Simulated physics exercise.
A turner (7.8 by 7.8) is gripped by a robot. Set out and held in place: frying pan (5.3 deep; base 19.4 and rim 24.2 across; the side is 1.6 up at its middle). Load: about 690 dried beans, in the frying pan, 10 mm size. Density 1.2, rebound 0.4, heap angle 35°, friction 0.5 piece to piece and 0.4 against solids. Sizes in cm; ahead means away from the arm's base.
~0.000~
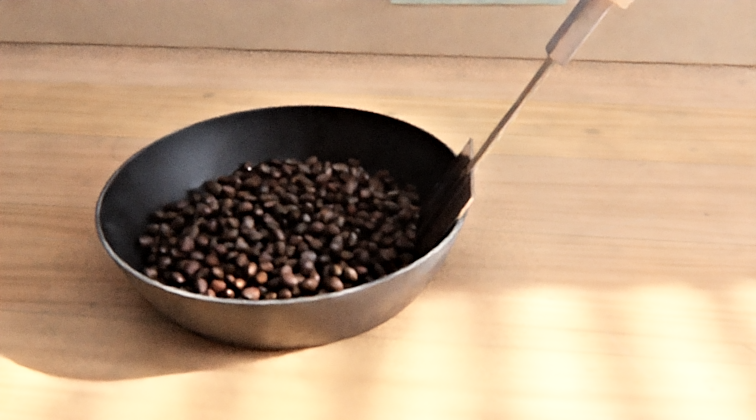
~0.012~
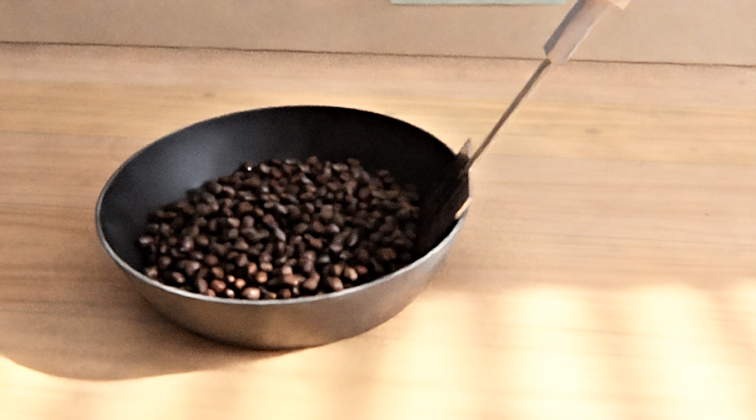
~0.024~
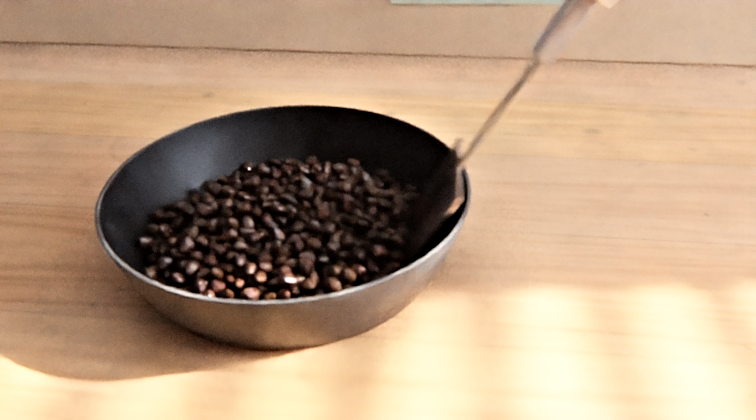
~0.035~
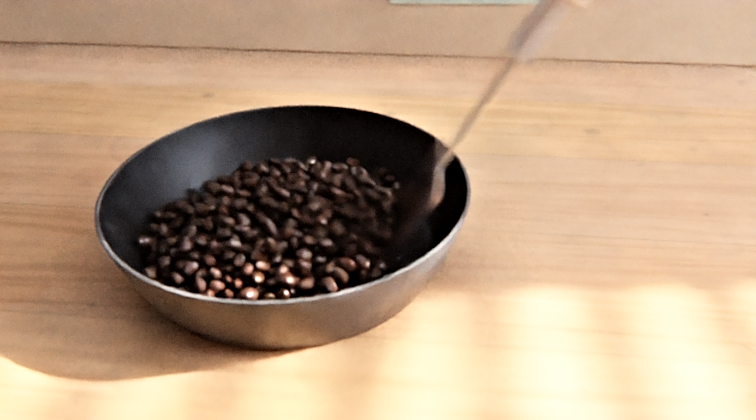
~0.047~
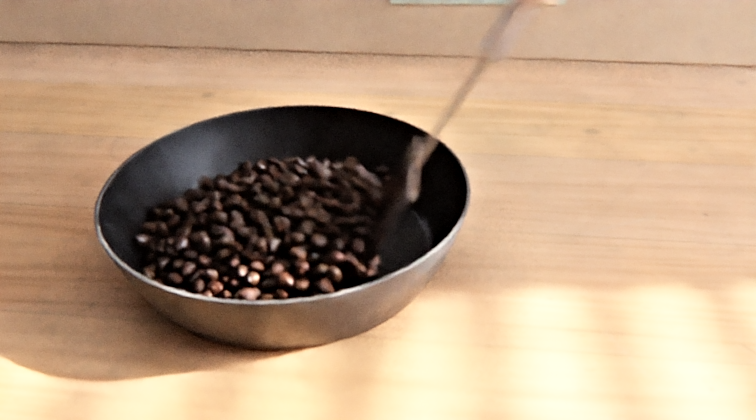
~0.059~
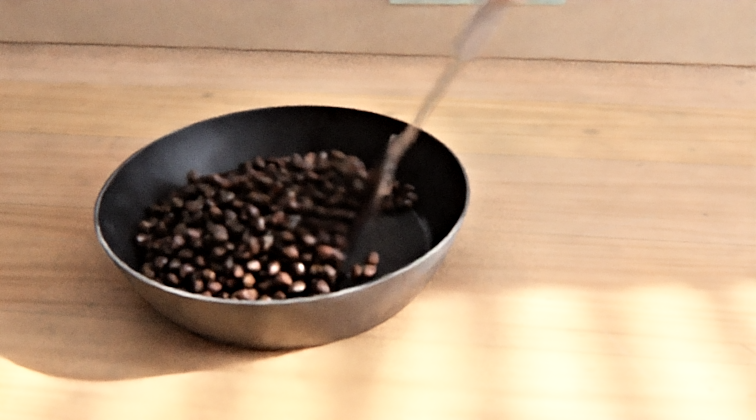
On a wooden surface, a turner slid down against the right side of a dark frying pan full of dried beans, then swept left through them, pushing them aside and baring the pan's bottom.
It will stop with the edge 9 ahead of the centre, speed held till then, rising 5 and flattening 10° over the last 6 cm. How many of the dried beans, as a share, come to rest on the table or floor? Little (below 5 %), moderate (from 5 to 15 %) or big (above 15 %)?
Share on the table or floor: Big (above 15 %).
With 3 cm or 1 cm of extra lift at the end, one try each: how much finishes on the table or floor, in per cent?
Some 25 and 25 per cent.
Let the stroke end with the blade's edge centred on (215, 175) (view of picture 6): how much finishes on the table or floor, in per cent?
Some 15 per cent.
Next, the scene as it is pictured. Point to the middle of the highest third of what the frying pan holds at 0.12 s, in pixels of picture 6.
Around (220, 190).
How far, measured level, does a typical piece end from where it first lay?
Some 4 cm.
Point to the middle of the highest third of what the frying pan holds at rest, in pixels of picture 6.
Near (187, 204).
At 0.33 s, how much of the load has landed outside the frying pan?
Some 5 per cent.
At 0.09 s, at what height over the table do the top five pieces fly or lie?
Roughly 7 cm.
After 0.09 s, sloping 61°, highest piece 7 above the table; 689 in the frying pan.
After 0.12 s, sloping 59°, highest piece 8 above the table; 689 in the frying pan.
After 0.33 s, sloping 51°, highest piece 13 above the table; 544 in the frying pan, 37 on the table or floor, 108 on the blade or in flight.
After 1.38 s, sloping 51°, highest piece 5 above the table; 544 in the frying pan, 145 on the table or floor.
In the end, 544 in the frying pan, 145 on the table or floor. That is 21 % on the table or floor.
